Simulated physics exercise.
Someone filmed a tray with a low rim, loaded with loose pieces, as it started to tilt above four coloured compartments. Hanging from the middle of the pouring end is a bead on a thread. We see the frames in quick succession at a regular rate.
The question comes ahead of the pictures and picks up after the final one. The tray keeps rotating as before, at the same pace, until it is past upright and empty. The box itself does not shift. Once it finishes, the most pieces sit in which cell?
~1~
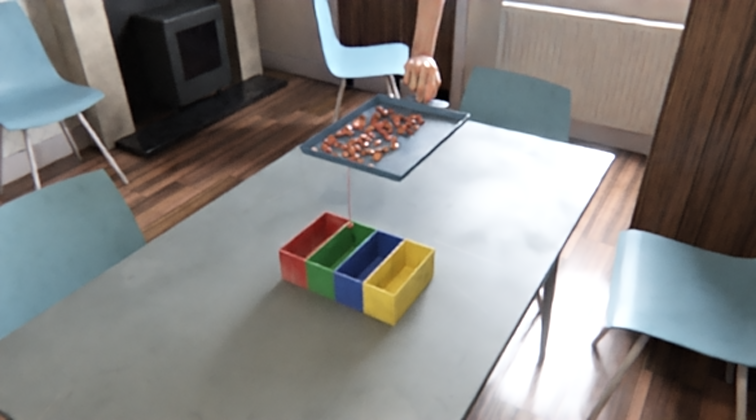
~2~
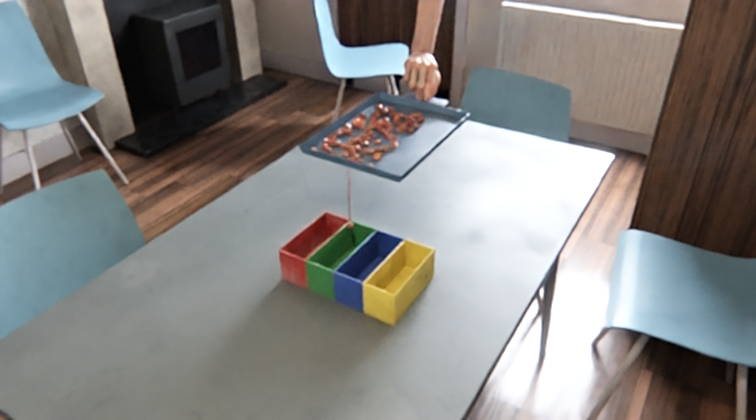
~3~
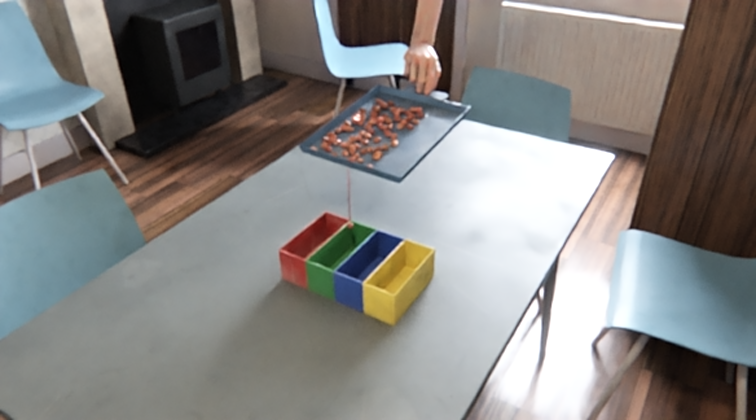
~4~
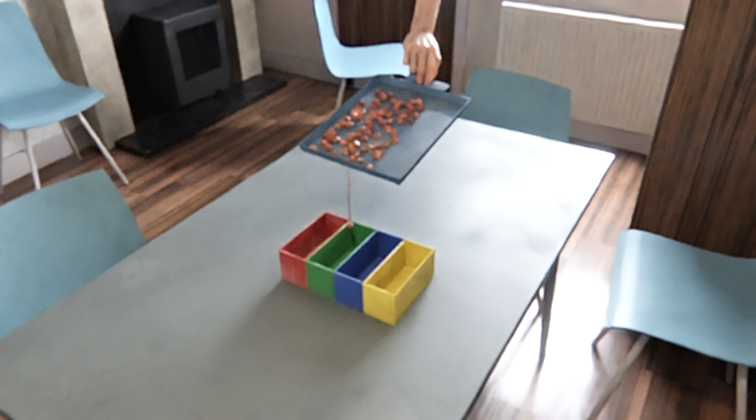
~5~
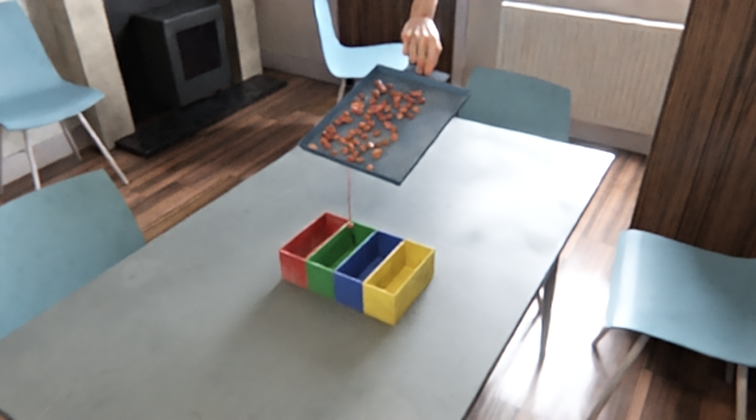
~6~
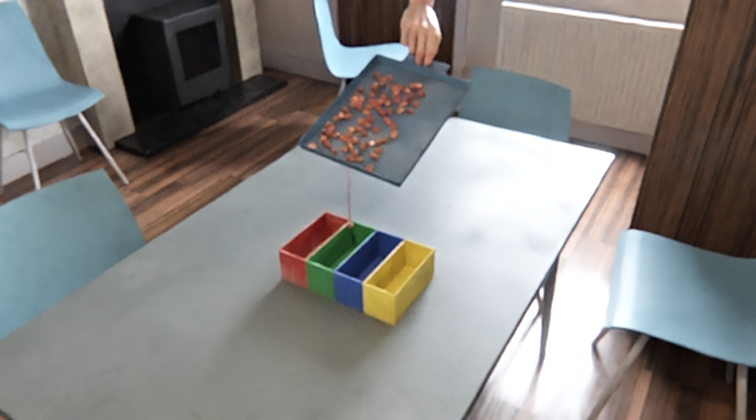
In the blue cell.
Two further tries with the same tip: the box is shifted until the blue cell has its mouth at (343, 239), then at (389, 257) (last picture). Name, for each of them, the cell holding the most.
It would be that yellow cell the first time and the cell in blue the second time.
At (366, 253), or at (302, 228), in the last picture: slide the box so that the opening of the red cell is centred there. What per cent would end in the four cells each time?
First about 80, then 90 per cent.
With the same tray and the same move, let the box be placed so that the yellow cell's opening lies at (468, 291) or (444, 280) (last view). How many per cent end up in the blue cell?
Roughly 0 % and 10 %.
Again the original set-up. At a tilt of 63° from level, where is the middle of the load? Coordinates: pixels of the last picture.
Somewhere about pixel (364, 164).
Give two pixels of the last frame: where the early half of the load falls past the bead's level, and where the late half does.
(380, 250) for the early half, (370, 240) for the late half.
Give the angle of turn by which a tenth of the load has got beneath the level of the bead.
Angle: Close to 75°.
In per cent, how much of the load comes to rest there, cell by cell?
I'd put the red cell at 0 percent, the green cell at 20 percent, the blue cell at 50 percent and the yellow cell at 30 percent.
Soon, tray tipped steeply; nearly all on the tray; a stray few falling or outside the box.
A while on, tray tipped past a quarter turn; a small part on the tray; about a third in the blue cell; about a quarter in the yellow cell; a small part in the green cell; a stray few in the red cell; about a quarter falling or outside the box.
Towards the end, tray tipped past a quarter turn; about half in the blue cell; about a quarter in the yellow cell; about a quarter in the green cell; a stray few in the red cell; a stray few falling or outside the box.
Finally, tray tipped past a quarter turn; about half in the blue cell; about a quarter in the yellow cell; about a quarter in the green cell; a stray few in the red cell; a stray few outside the box.
